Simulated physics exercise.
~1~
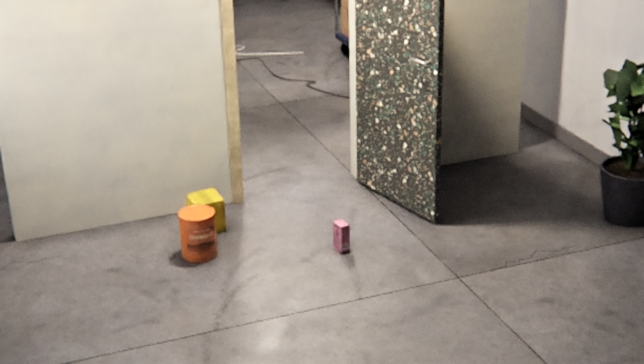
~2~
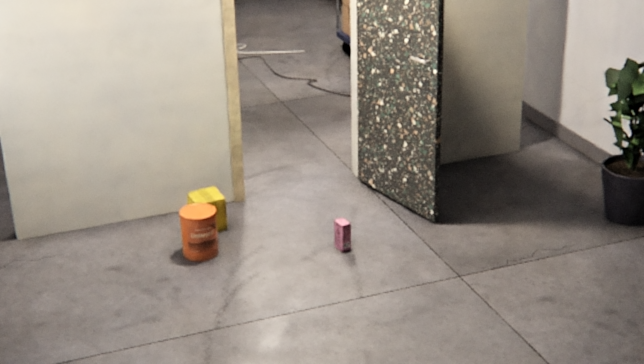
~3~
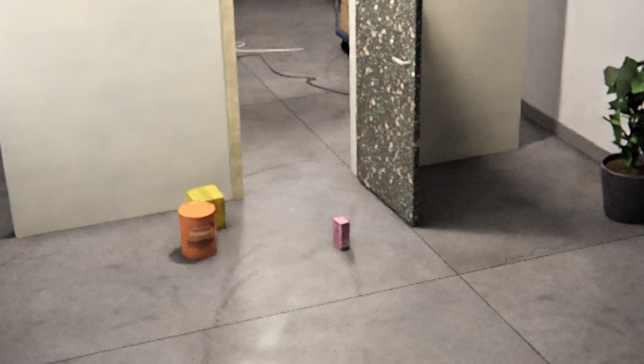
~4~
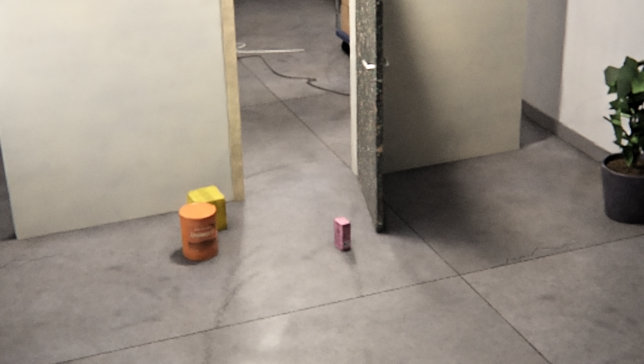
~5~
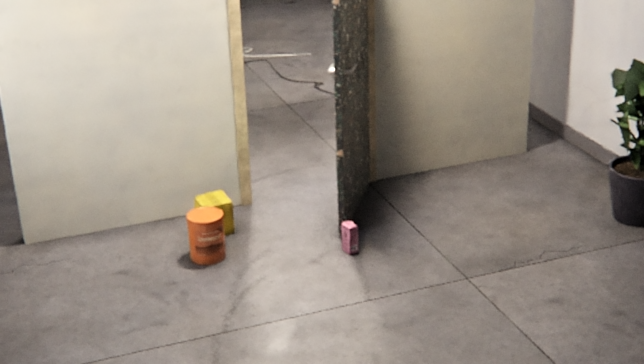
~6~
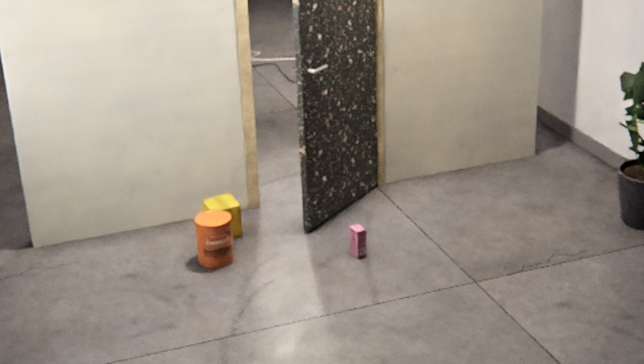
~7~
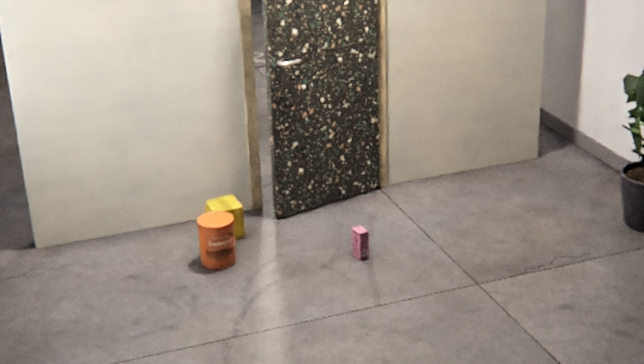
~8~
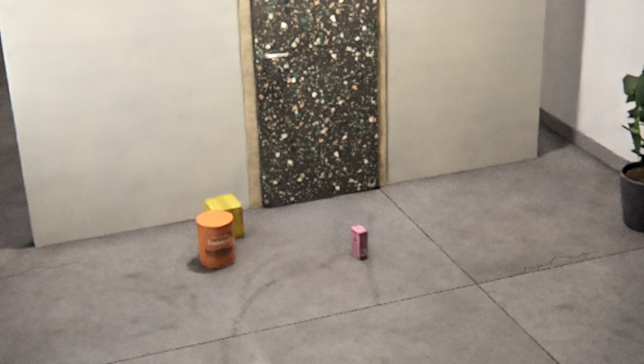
A dark speckled door that stood wide open swung around toward the left, passing behind a small pink carton on the floor, and shut fully in its frame, while the carton, the orange pail and the yellow parcel all stayed put.
